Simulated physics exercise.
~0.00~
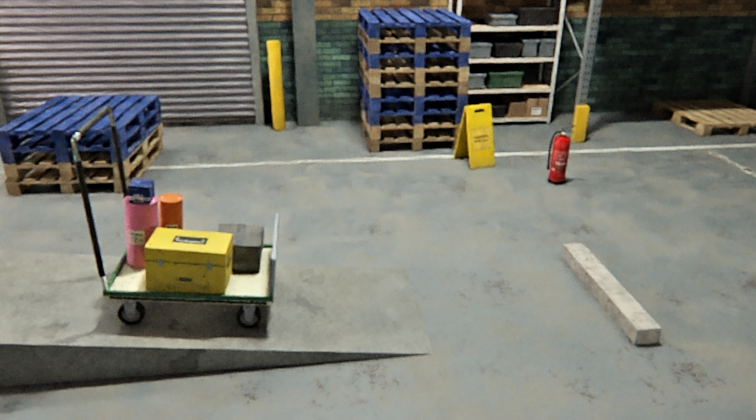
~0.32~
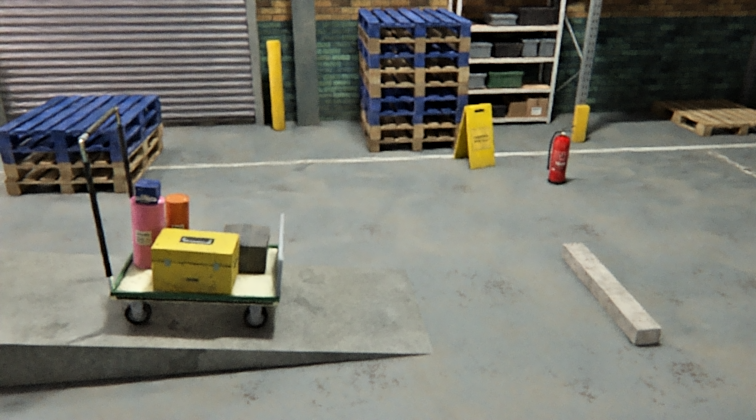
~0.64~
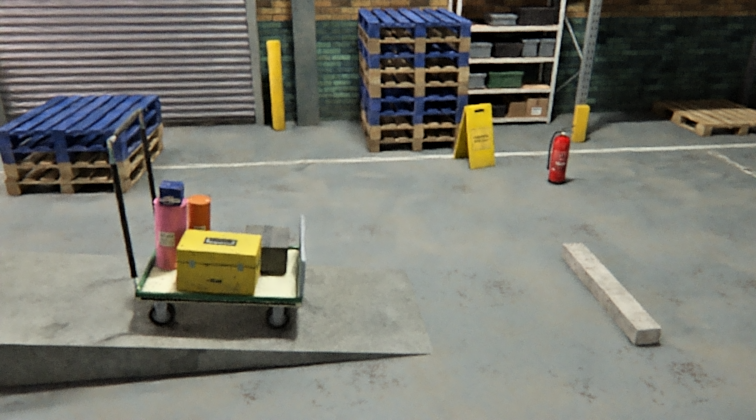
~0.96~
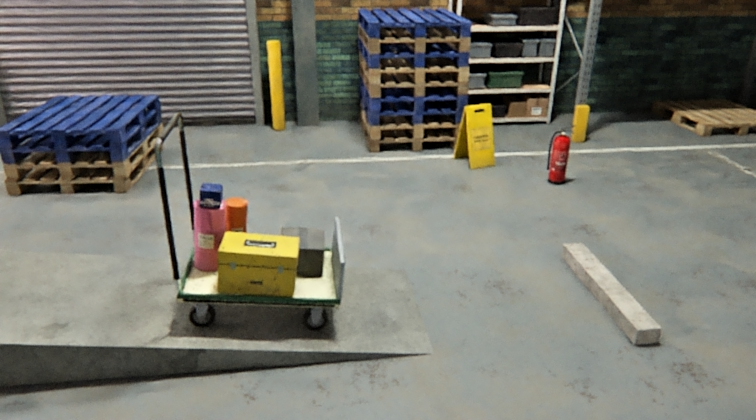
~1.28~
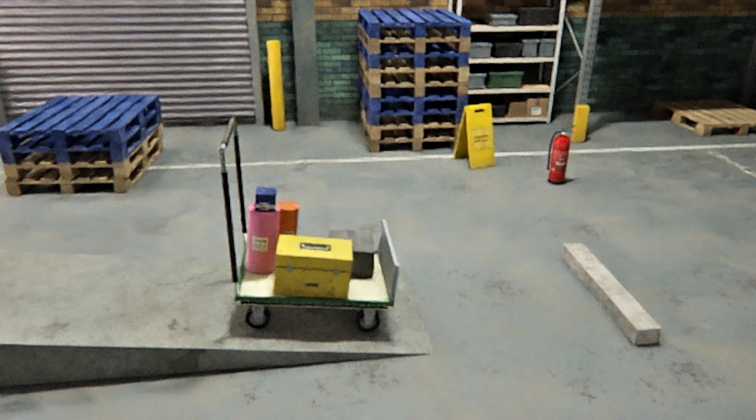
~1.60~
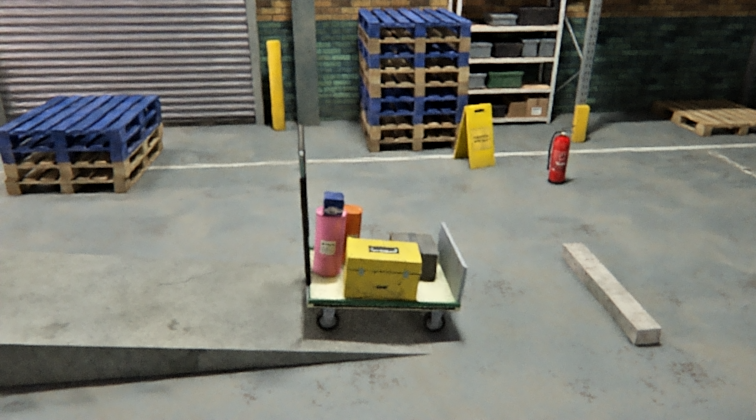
The video shows a trolley carrying a yellow toolbox, pink and orange canisters, and blue and grey parcels rolling rightward down a low ramp, gradually picking up speed across a warehouse floor toward a pale beam.
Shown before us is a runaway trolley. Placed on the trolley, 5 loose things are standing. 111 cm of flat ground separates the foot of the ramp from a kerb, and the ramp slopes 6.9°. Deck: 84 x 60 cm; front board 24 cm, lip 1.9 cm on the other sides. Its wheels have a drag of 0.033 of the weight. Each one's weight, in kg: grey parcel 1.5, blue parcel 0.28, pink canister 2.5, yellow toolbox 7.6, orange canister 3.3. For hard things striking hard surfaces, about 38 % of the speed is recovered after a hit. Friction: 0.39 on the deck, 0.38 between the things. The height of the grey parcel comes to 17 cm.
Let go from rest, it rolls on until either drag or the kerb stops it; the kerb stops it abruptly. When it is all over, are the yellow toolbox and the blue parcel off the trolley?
One by one: My guess is the yellow toolbox rides it out; my guess is the blue parcel rides it out.
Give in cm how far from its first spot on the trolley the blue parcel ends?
I'd say about 22 cm between start and finish.
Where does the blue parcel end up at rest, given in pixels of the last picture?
Roughly (536, 204).
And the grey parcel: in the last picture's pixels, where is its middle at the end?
Roughly pixel (579, 248).
After 2.40 s, trolley at the kerb; blue parcel moved 7 cm near (510, 205); yellow toolbox moved 6 cm near (562, 264); orange canister moved 6 cm.
After 2.50 s, trolley at the kerb; blue parcel moved 15 cm near (525, 204); yellow toolbox moved 14 cm near (576, 263); orange canister 4° off its base.
In the end (4.8 s), not toppled but over 10 cm from the start, blue parcel, pink canister, yellow toolbox and orange canister; grey parcel under 10 cm from the start. At the end, from the last picture's camera, yellow toolbox near (584, 263), blue parcel near (536, 204).
